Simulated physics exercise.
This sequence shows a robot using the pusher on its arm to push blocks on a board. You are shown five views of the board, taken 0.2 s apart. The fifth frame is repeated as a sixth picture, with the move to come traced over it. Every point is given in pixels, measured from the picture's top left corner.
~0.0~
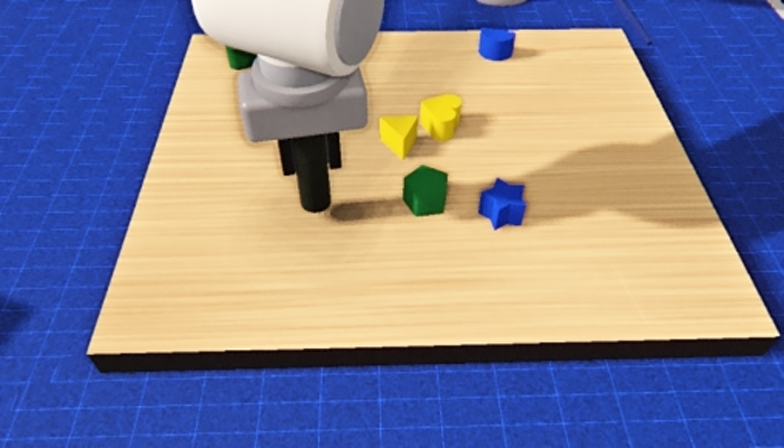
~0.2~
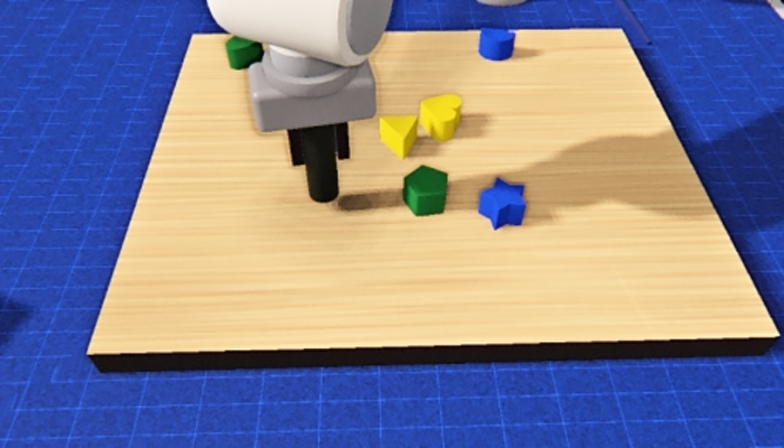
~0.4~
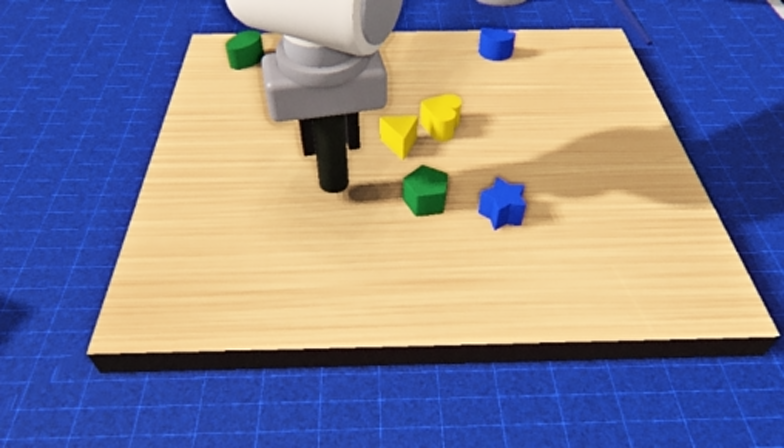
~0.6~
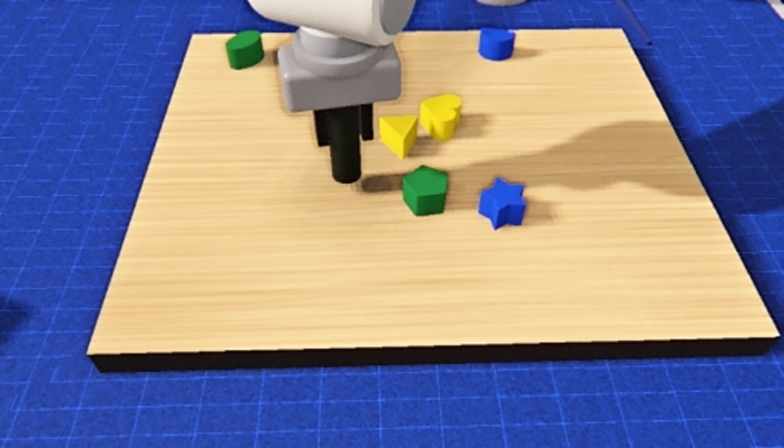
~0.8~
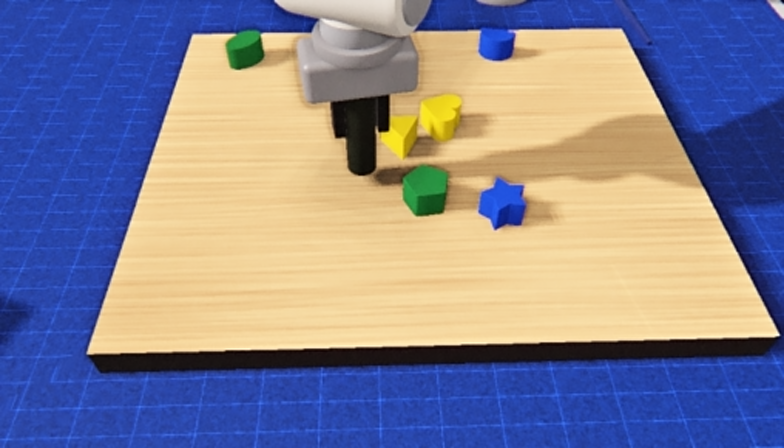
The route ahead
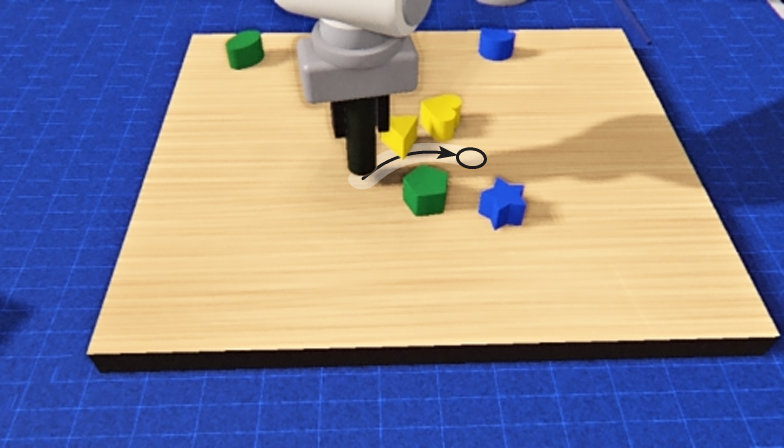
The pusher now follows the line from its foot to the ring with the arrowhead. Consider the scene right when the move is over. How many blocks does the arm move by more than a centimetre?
Once the path ends, one block will have shifted.
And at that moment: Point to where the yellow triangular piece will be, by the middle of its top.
My estimate: (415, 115).
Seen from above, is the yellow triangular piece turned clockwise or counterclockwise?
Twists anticlockwise.
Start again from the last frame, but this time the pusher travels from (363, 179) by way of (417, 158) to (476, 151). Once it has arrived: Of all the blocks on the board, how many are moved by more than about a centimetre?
I reckon the push displaces only one of the blocks by more than 1 cm.
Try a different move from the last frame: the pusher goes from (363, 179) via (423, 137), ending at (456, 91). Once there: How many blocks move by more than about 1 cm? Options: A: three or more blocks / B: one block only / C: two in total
The answer is C.
Path on the board, from (363, 179) by way of (393, 159) and (431, 152) to (471, 158).
What follows on the original path. One third of the way, pusher at (393, 147); yellow triangular piece at (403, 121), turned 15° anticlockwise.
Two thirds of the way, pusher at (433, 140); yellow triangular piece at (415, 115), turned 65° anticlockwise.
At the end, pusher at (473, 146); yellow triangular piece at (415, 115), turned 65° anticlockwise; yellow heart in place.
